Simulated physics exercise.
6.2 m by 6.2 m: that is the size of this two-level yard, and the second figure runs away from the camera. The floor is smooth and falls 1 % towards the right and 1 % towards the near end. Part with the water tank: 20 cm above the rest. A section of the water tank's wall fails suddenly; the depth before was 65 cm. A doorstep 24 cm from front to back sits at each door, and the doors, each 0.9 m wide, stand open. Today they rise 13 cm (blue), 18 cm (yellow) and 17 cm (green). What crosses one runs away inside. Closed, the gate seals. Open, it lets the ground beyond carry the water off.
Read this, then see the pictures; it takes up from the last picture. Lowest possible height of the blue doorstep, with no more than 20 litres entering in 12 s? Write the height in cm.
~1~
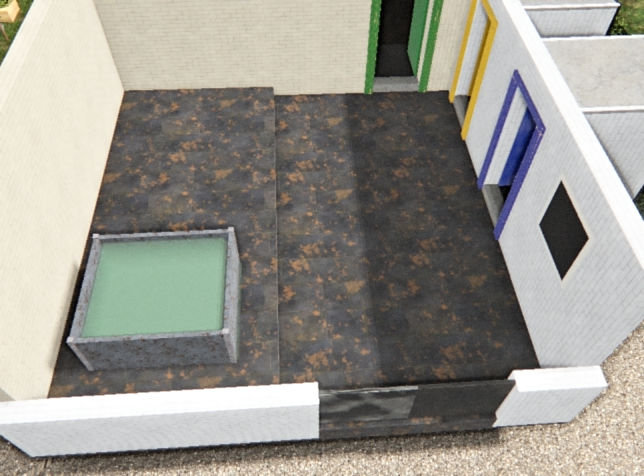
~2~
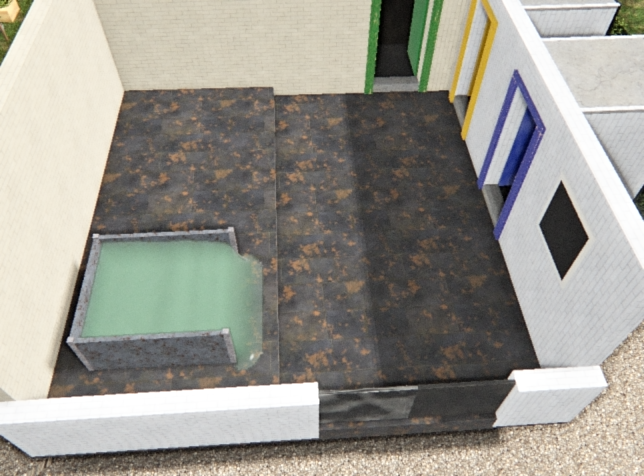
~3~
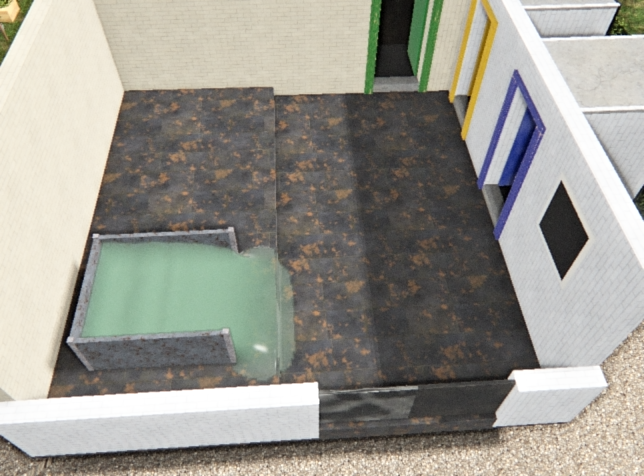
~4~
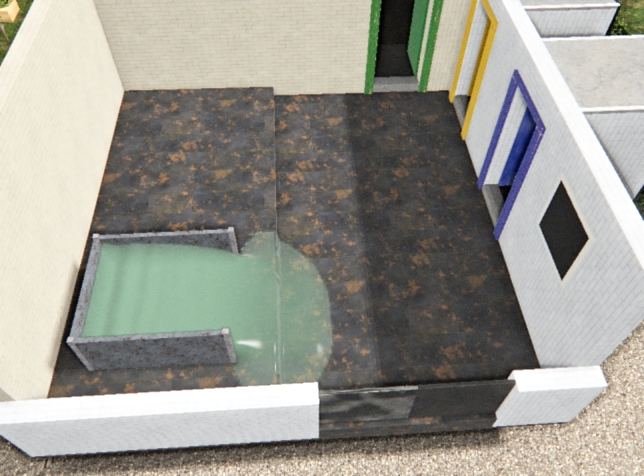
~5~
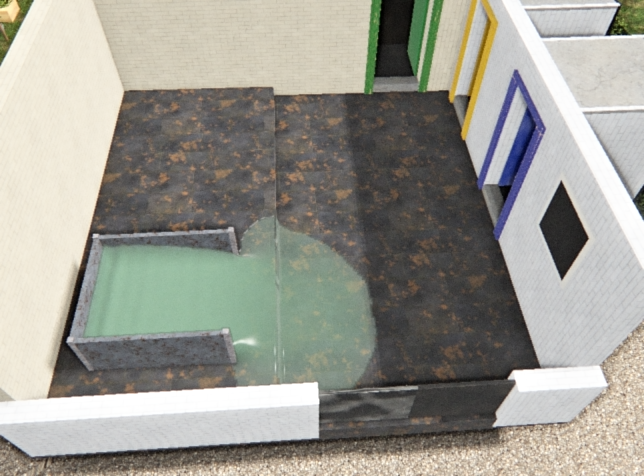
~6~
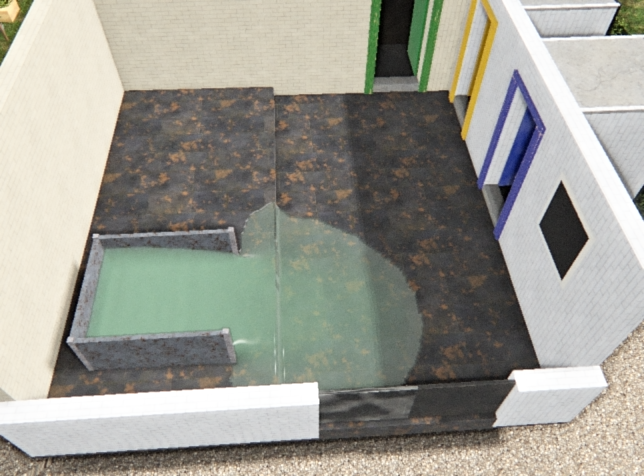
I would say 14 cm.
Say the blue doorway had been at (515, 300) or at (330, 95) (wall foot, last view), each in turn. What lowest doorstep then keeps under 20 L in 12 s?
In turn: Roughly 24 cm, roughly 6.5 cm.
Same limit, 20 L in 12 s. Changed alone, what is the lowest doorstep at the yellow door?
Yellow would need about 8.5 cm on its own.
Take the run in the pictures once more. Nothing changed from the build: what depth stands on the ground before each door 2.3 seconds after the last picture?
Door depths (cm): Blue = 17, yellow = 5, green = 0.
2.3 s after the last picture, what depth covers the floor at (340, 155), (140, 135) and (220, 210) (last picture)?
Depths of roughly 1 cm, 0 cm and 0 cm, in that order.
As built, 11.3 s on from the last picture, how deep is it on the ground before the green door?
It comes to about 6.0 centimetres deep.
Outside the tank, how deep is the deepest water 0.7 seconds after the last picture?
It gets to close to 24 centimetres there.
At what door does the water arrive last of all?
That's the green one.
Then, 0.7 s after the last picture water covers 35 % of the floor, deepest (24 cm) near (245, 328); it has not reached the blue door.
Then, 2.3 s after the last picture water covers 45 % of the floor, deepest (28 cm) near (546, 397); 17 cm at the blue door, 17 litres in over its 13 cm doorstep.
Then, 11.3 s after the last picture water covers 60 % of the floor, deepest (21 cm) near (541, 383); 9 cm at the blue door, 25 litres in over its 13 cm doorstep.
At the blue door as built, the water peaked near 20 cm, 1.5 s after the last picture.
Run again over the same 12 s with other heights there, 29 litres in over 12.5 cm, 7 litres over 17 cm. The limit of 20 litres is kept from about 14 cm up.
